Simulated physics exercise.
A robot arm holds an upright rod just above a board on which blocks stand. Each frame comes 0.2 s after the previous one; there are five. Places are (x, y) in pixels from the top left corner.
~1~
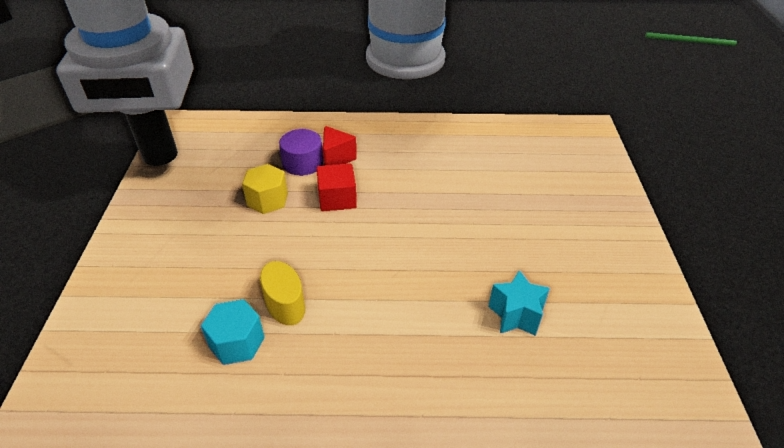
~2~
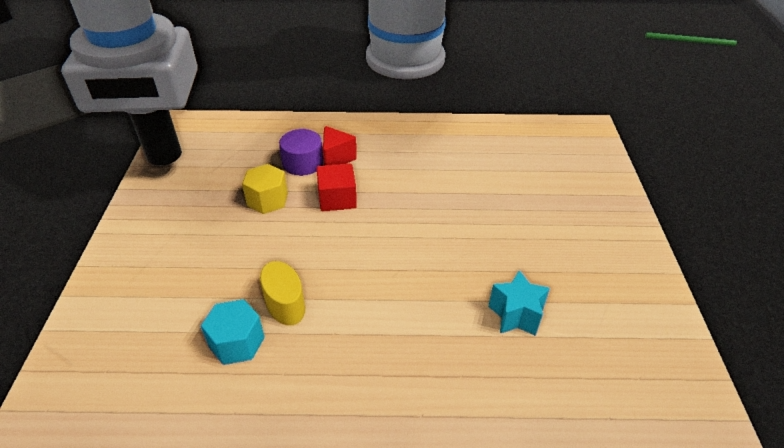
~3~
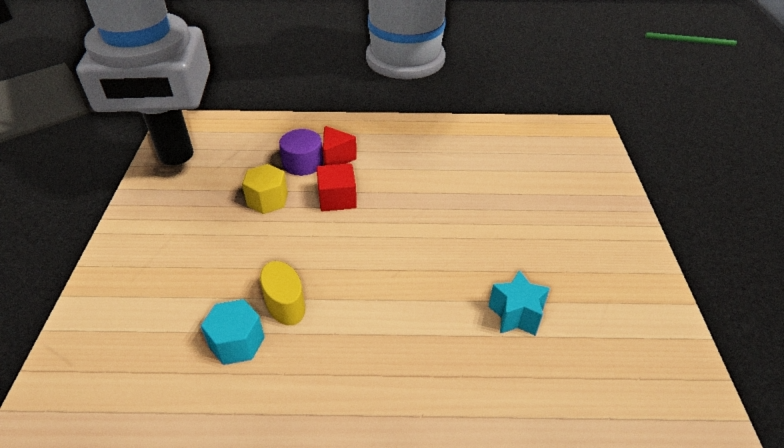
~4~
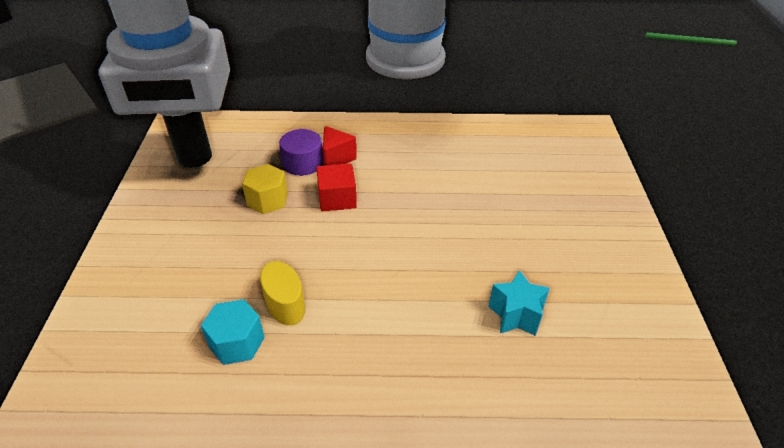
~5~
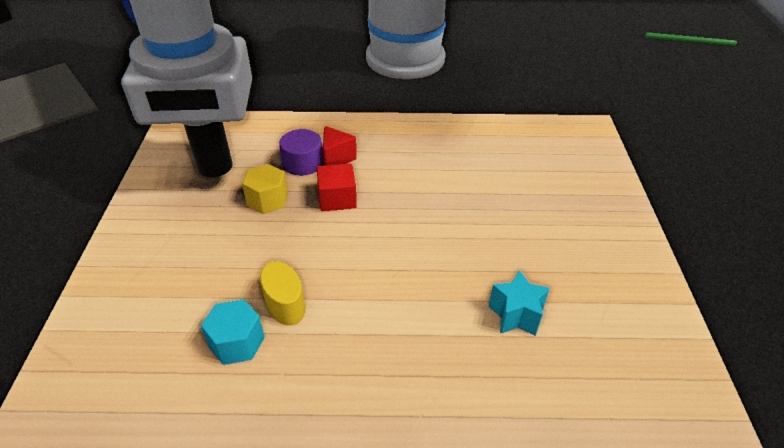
A light wooden board on a dark surface is seen from above at an angle by a still camera. A purple cylinder, a red triangular block, a red square block and a yellow hexagonal block cluster near the upper left, with a yellow oval and a teal hexagon below and a teal star at right. The robot arm at upper left moves its black rod slowly right, then slightly nearer, while the blocks stay still.
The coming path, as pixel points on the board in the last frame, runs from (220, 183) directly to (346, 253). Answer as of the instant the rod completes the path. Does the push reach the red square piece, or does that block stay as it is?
By the time the path is finished, it has moved at least a centimetre.
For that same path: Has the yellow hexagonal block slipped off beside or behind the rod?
I believe so.
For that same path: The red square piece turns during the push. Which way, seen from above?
Viewed from above: Anti-clockwise.
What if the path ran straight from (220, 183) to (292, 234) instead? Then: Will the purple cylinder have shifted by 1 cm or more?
I believe not.
The first path, step by step. One third of the way, rod at (254, 189); yellow hexagonal block at (291, 185).
Two thirds of the way, rod at (297, 213); yellow hexagonal block at (337, 197), turned 50° anticlockwise; red square piece at (358, 173), turned 40° anticlockwise.
At the end, rod at (345, 236); yellow hexagonal block at (365, 204), turned 110° anticlockwise; purple cylinder unmoved; red square piece at (362, 173), turned 55° anticlockwise.
